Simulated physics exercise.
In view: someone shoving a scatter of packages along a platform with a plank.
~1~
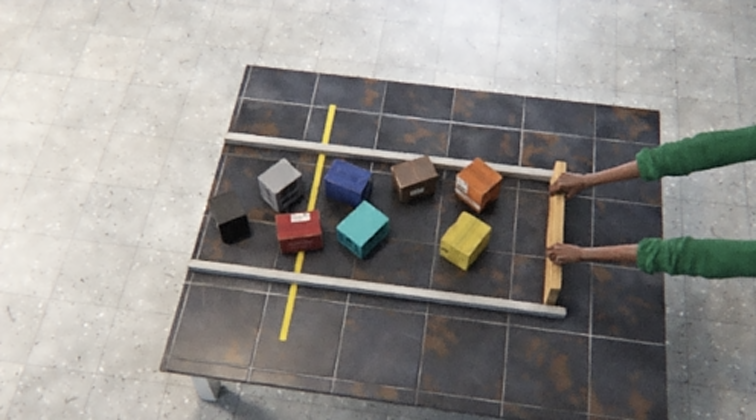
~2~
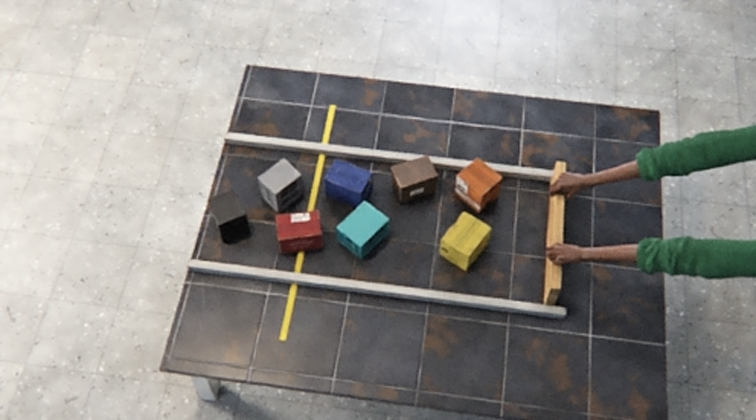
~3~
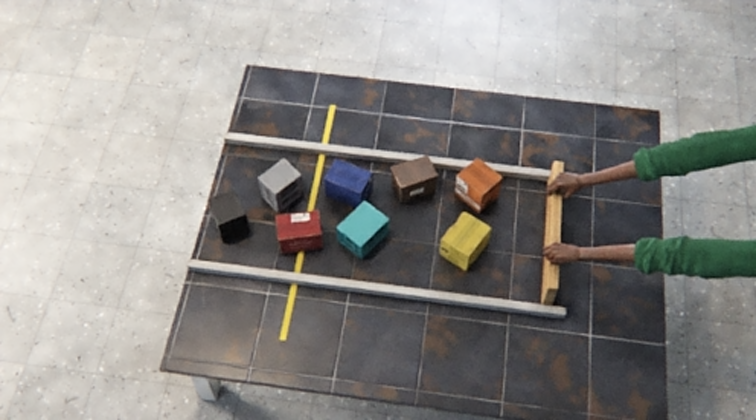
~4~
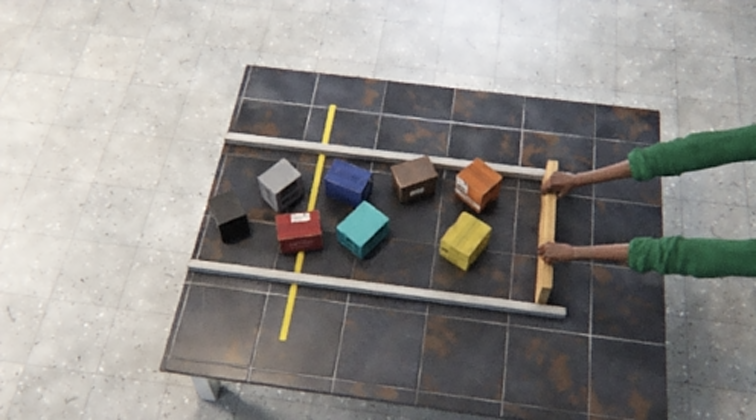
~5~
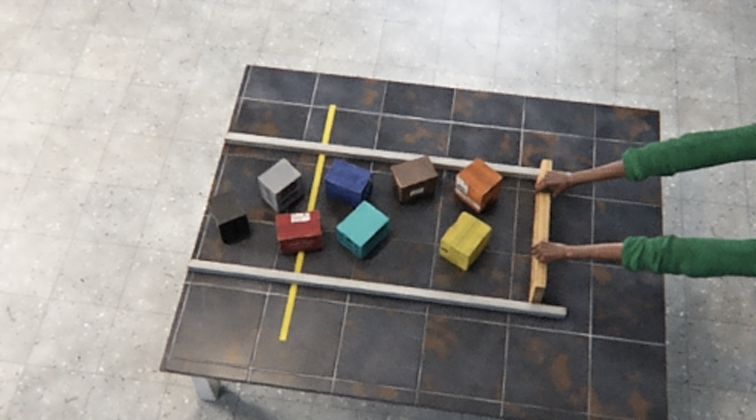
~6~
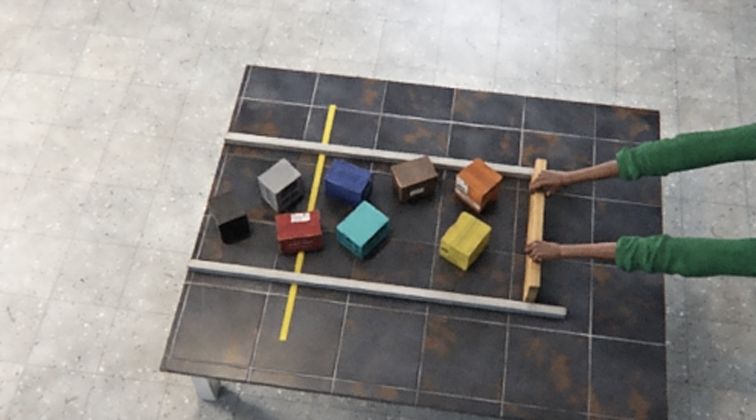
Two green-sleeved arms slowly sliding a wooden plank left between rails on a tiled table, while eight colourful boxes stay still.
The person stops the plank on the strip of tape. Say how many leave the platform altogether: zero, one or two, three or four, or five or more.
The number that fall off is one or two.
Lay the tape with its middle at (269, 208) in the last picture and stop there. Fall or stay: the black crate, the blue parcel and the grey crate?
The black crate tumbles off; the blue parcel comes down; the grey crate is lost.
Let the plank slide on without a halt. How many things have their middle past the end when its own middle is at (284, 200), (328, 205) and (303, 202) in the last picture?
Place by place, 3, 1 and 2.
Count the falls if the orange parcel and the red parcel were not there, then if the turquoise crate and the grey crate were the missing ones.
0 in the first case, 0 in the second.
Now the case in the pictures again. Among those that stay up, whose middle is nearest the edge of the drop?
That is the red parcel.
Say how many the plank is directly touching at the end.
2 of them.
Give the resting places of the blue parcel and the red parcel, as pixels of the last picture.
First (244, 177), then (218, 221).
Early on, none off yet; black crate at rest near (229, 216); grey crate at rest near (281, 186); red parcel at rest near (300, 232).
Finally, the number that fall off is one or two; lost, grey crate and black crate.
